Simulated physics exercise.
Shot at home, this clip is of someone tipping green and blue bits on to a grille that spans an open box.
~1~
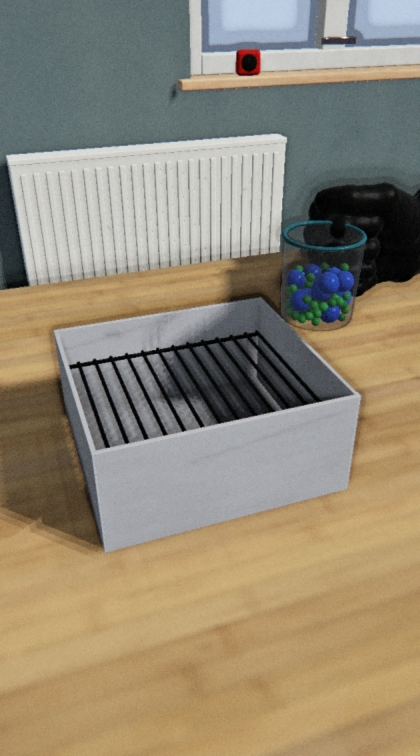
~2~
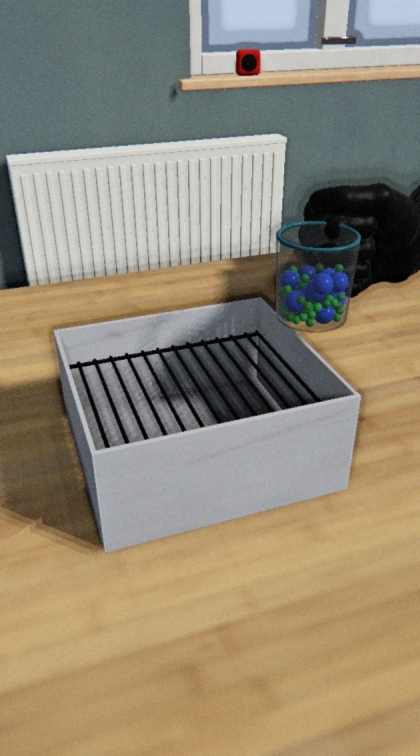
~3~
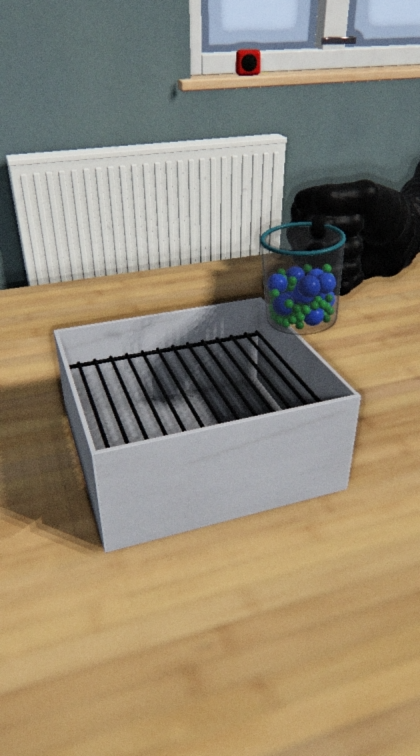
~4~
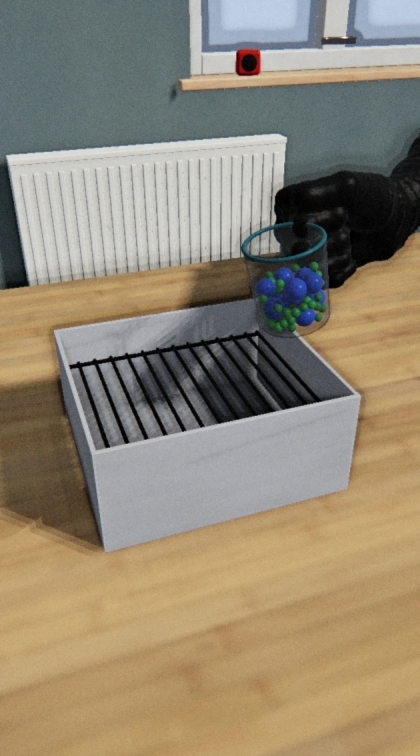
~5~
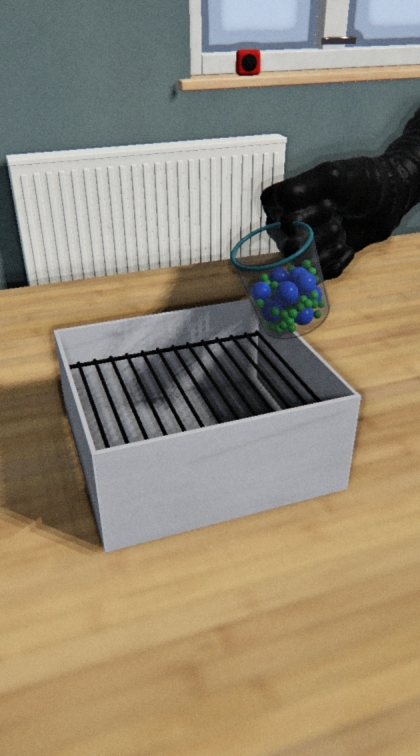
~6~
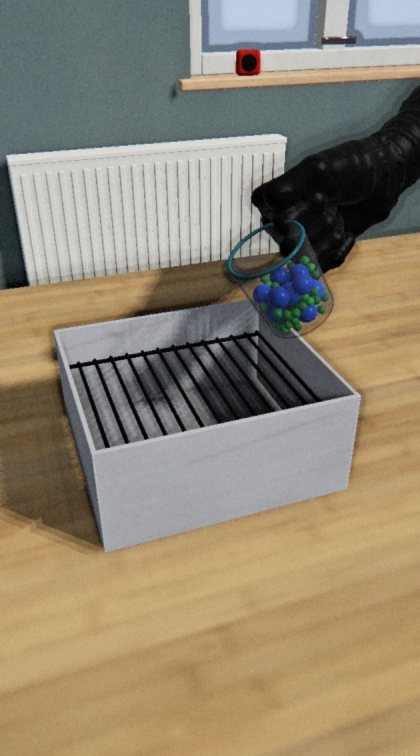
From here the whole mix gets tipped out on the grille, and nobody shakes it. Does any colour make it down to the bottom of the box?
Green ones - bottom of the box; blue ones - not at the bottom.
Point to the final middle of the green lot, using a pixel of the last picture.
Its centre ends up around (216, 429) in the last picture.
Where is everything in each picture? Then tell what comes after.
Cup (320, 276), upright; rack (115, 412), 14 wires across; green wooden balls (317, 302), narrower than the gaps; blue round beads (322, 290), wider than the gaps, in the first picture.
Cup (314, 277), upright; blue ones (316, 291), in the second picture.
Cup (302, 279), tipped 4°; green ones (301, 305), in the third picture.
Cup (289, 281), tipped 12°; blue ones (293, 294), in the fourth picture.
Cup (283, 282), tipped 21°; green ones (290, 306), in the fifth picture.
Cup (283, 282), tipped 30°; rack (115, 412); green ones (294, 304); blue ones (290, 294), in the sixth picture.
Then, 0.39 s later than the last frame, green ones, every one in the cup; blue ones, every one in the cup.
Then, 0.80 s later than the last frame, green ones, every one in the cup; blue ones, every one in the cup.
Then, 1.29 s later than the last frame, green ones, roughly a third on or over the wires, roughly two thirds under the rack; blue ones, every one on or over the wires.
When it is over, green ones, every one under the rack; blue ones, every one on the wires, not one under the rack.
